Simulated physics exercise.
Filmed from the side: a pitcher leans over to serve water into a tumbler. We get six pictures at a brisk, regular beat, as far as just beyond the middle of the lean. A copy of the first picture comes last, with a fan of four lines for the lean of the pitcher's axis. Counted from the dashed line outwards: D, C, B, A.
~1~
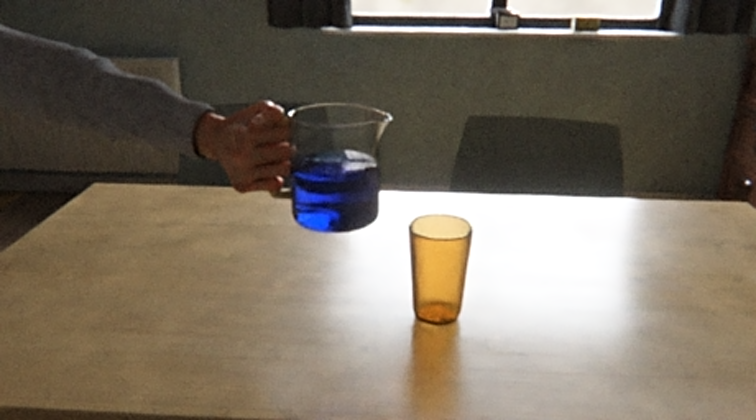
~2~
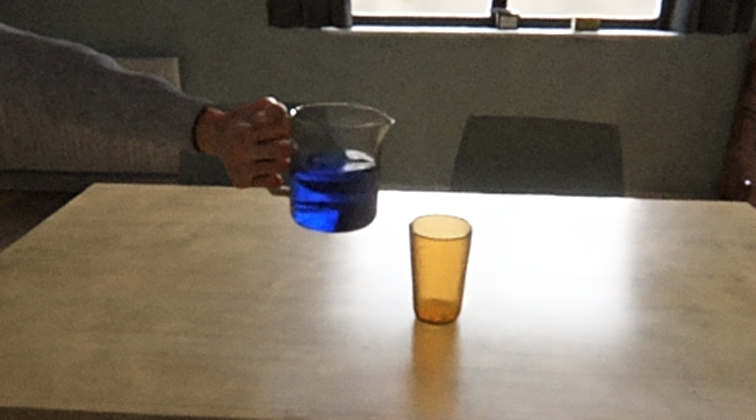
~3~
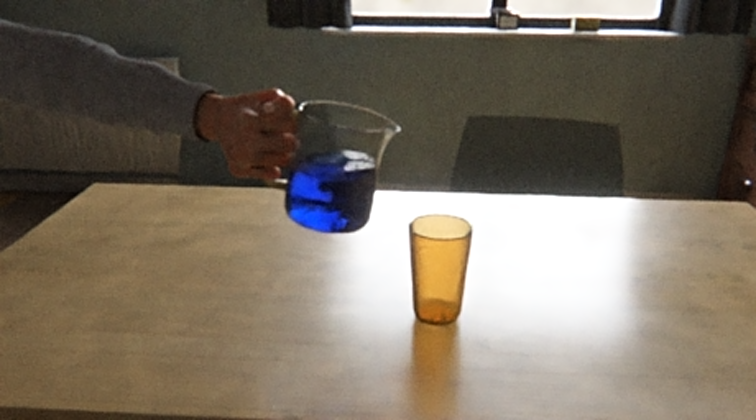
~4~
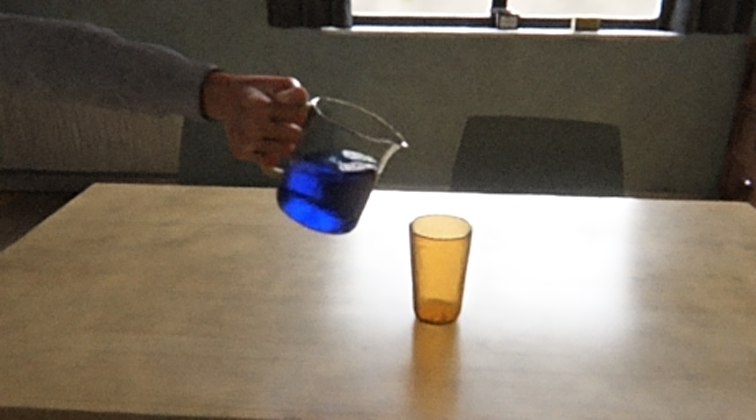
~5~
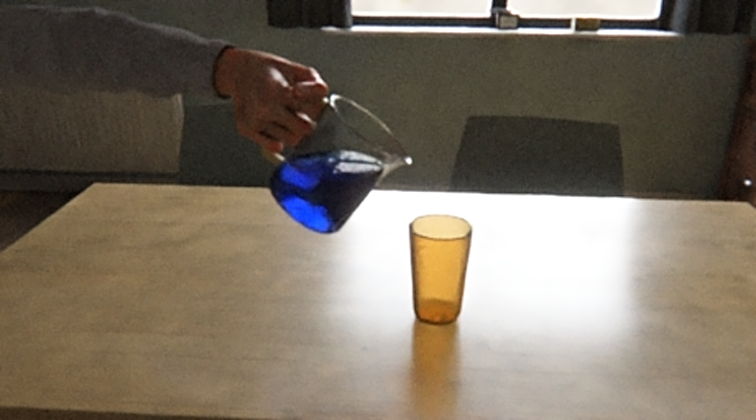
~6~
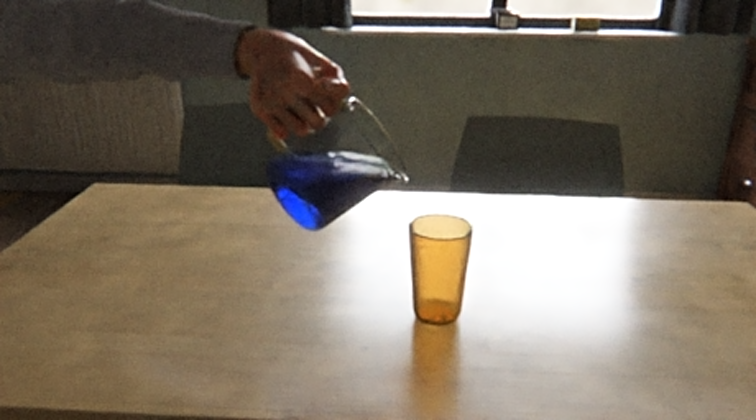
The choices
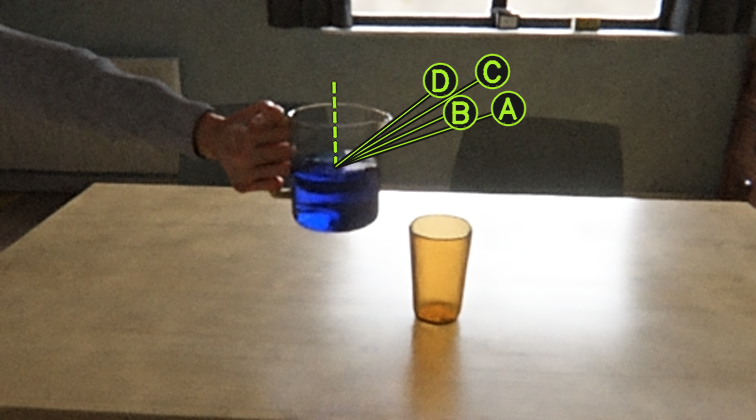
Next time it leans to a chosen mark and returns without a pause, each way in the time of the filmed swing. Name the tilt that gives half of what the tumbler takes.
A is best.
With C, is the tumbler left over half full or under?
Under half.
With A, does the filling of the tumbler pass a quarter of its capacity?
Yes.
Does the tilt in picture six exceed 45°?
Yes.
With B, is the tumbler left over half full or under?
Under half.
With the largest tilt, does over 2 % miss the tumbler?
No.
On the marked copy, A at (493, 114); B at (443, 116); C at (478, 80); D at (429, 94).
For line A, the tumbler ends with about 52 % of what it can hold.
For line B, the tumbler ends with about 33 % of what it can hold.
For line C, the tumbler ends with about 17 % of what it can hold.
For line D, the tumbler ends with about 5 % of what it can hold.
